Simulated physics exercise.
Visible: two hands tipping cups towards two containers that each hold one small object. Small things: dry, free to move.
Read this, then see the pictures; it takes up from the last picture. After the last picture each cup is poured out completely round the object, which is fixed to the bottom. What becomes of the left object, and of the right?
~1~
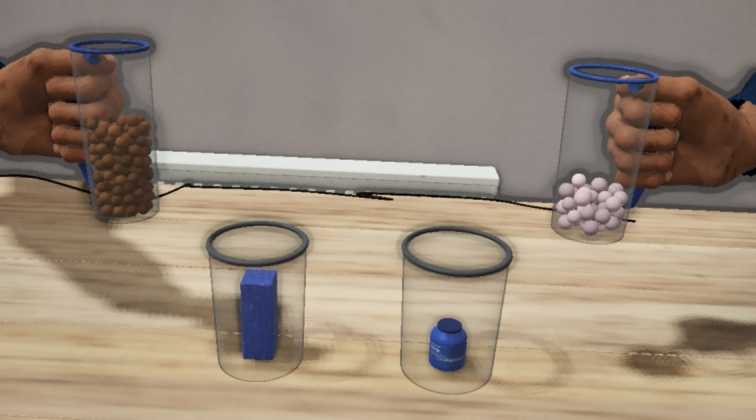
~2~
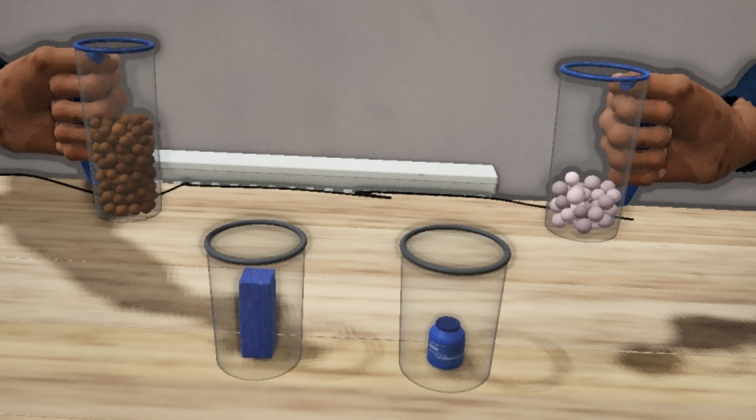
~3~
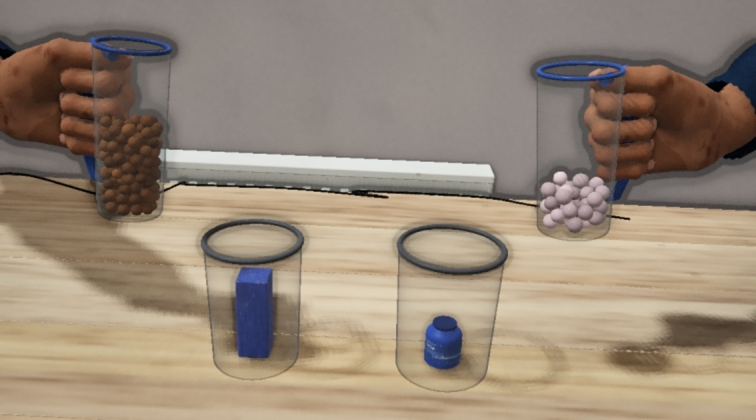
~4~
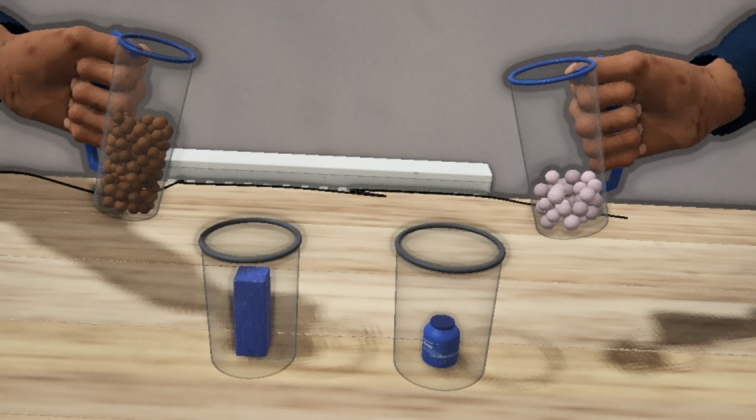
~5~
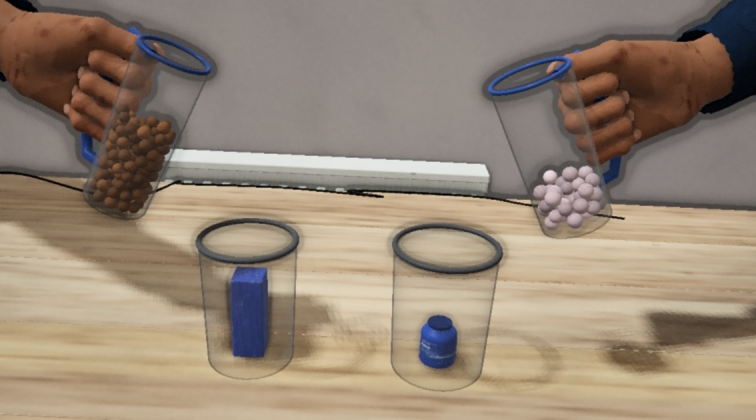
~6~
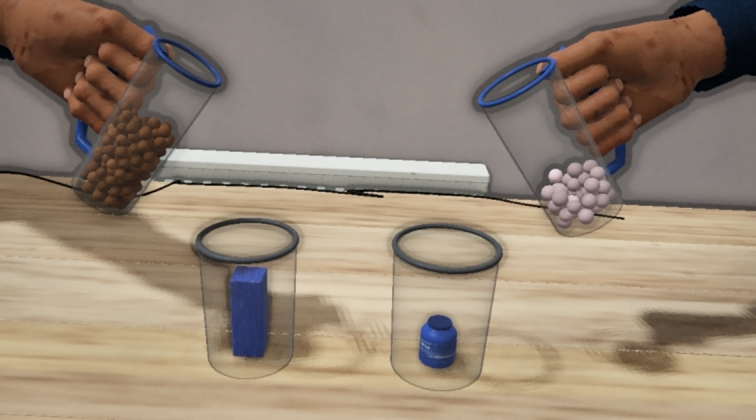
Result: Left: Remains on show; right: Remains on show.
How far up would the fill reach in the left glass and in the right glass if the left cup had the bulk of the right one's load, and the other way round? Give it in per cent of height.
35 and 35 percent.
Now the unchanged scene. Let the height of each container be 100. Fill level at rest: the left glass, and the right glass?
Left side: 50 %; right side: 20 %.
Then, 0.40 s on from there, left glass empty, all of its cupful still in the cup; right glass empty, all of its cupful still in the cup.
Then, 0.82 s on from there, left glass nearly empty, nearly all of its cupful still in the cup; right glass empty, all of its cupful still in the cup.
Then, 1.32 s on from there, left glass a quarter full, none of its cupful still in the cup, one piece on the table; right glass nearly empty, none of its cupful still in the cup.
In the end, left glass half full (surface near (250, 299)), one piece on the table; right glass nearly empty (surface near (438, 337)), nothing beside it; the left thing is still showing; the right thing is still showing.
